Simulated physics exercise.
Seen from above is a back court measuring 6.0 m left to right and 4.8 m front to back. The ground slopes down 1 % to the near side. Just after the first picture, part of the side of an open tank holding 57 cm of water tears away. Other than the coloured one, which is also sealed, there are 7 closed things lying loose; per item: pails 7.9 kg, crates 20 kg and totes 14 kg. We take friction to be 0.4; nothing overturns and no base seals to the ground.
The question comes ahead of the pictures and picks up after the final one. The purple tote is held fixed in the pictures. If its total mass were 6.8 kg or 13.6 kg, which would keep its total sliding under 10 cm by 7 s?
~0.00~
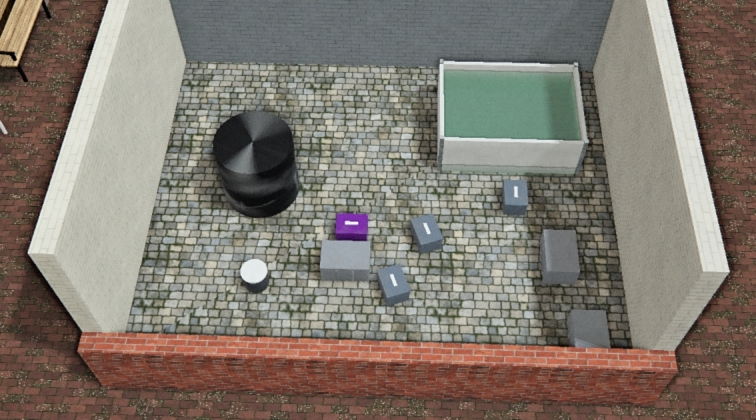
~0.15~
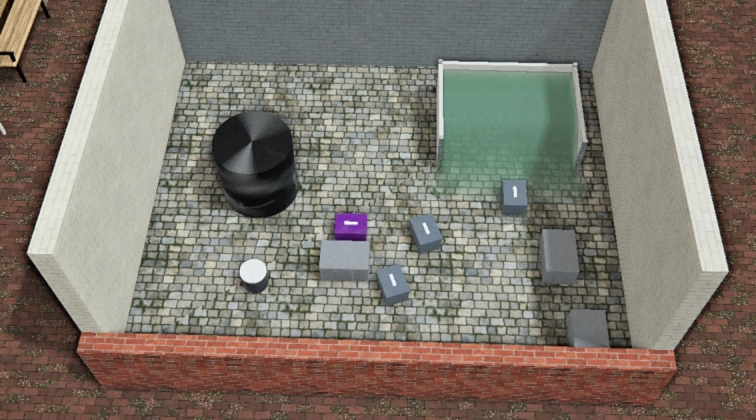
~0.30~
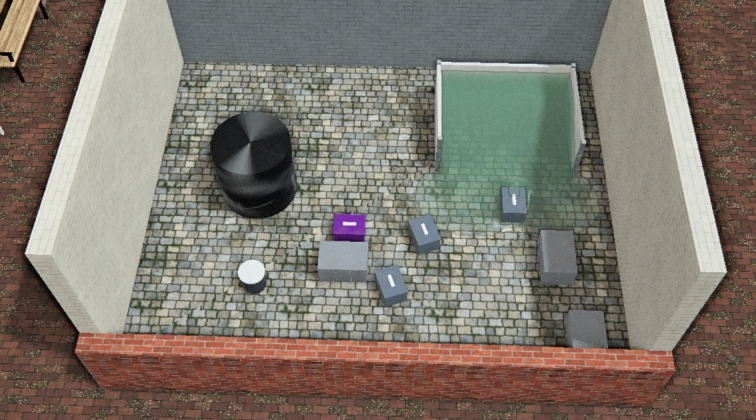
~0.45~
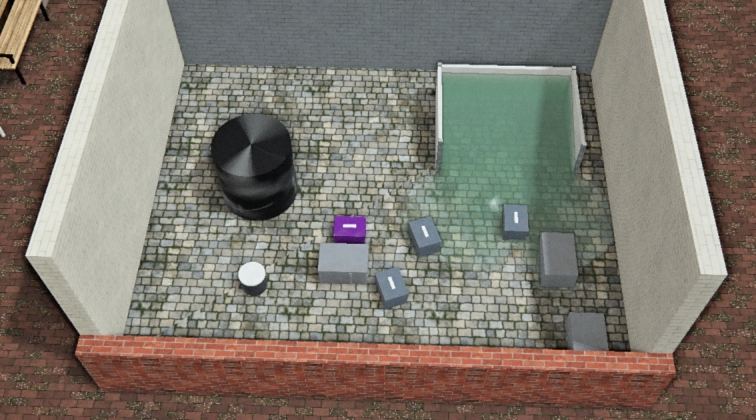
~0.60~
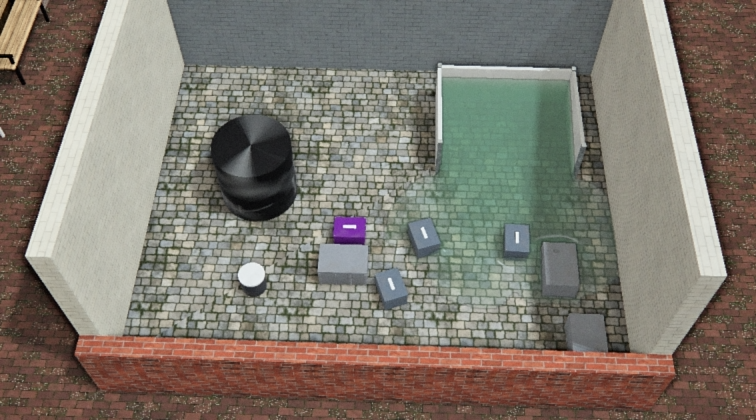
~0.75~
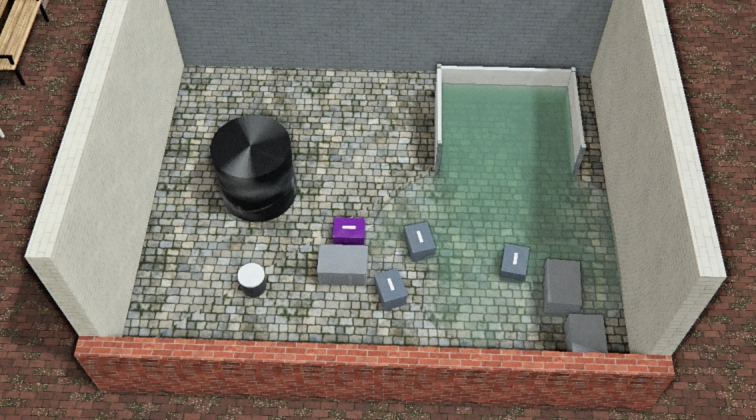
I'd wager neither one passes.
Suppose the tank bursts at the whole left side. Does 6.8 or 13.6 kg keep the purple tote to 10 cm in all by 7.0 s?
Note: High mass only.
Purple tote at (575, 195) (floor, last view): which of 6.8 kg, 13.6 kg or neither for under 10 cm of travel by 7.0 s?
Looks like the outcome is this: No option works.
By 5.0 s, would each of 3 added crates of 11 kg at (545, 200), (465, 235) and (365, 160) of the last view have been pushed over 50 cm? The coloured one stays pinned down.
Results, in sequence: Exceeded / exceeded / not exceeded.
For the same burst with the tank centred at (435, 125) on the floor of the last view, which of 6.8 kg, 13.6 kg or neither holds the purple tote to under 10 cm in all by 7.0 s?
Then the outcome is clear: Not even the heavier works.
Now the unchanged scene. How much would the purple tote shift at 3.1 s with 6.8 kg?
Shift: About 60 cm.
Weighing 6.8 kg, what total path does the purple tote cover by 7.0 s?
120 cm, roughly.
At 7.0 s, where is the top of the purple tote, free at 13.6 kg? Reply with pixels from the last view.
Near (319, 191).
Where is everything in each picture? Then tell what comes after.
The first picture shows the purple tote at (352, 223), on the bottom; water covers 2.4 m2; 0 of 8 have shifted.
The second picture shows the purple tote at (351, 223), on the bottom; 3.3 m2 under water; 0 of 8 have shifted.
The third picture shows the purple tote at (349, 224) rests on the ground; water covers 4.4 m2; 1 of 8 have shifted.
The fourth picture shows the purple tote at (350, 226), on the bottom; water covers 5.5 m2; 1 of 8 have shifted.
The fifth picture shows the purple tote at (350, 227) rests on the ground; water covers 6.8 m2; 2 of 8 have shifted.
The sixth picture shows the purple tote at (349, 228), on the bottom; water covers 8.0 m2; 3 of 8 have shifted.
After 1.4 s the purple tote would be 20 cm from its start with 6.8 kg and 2 cm from its start with 13.6 kg; 4 cm of water round it then.
After 3.1 s the purple tote would be 58 cm from its start with 6.8 kg and 2 cm from its start with 13.6 kg; 2 cm of water round it then.
After 4.9 s the purple tote would be 76 cm from its start with 6.8 kg and 60 cm from its start with 13.6 kg; 6 cm of water round it then.
After 7.0 s the purple tote would be 114 cm from its start with 6.8 kg and 69 cm from its start with 13.6 kg; 6 cm of water round it then.
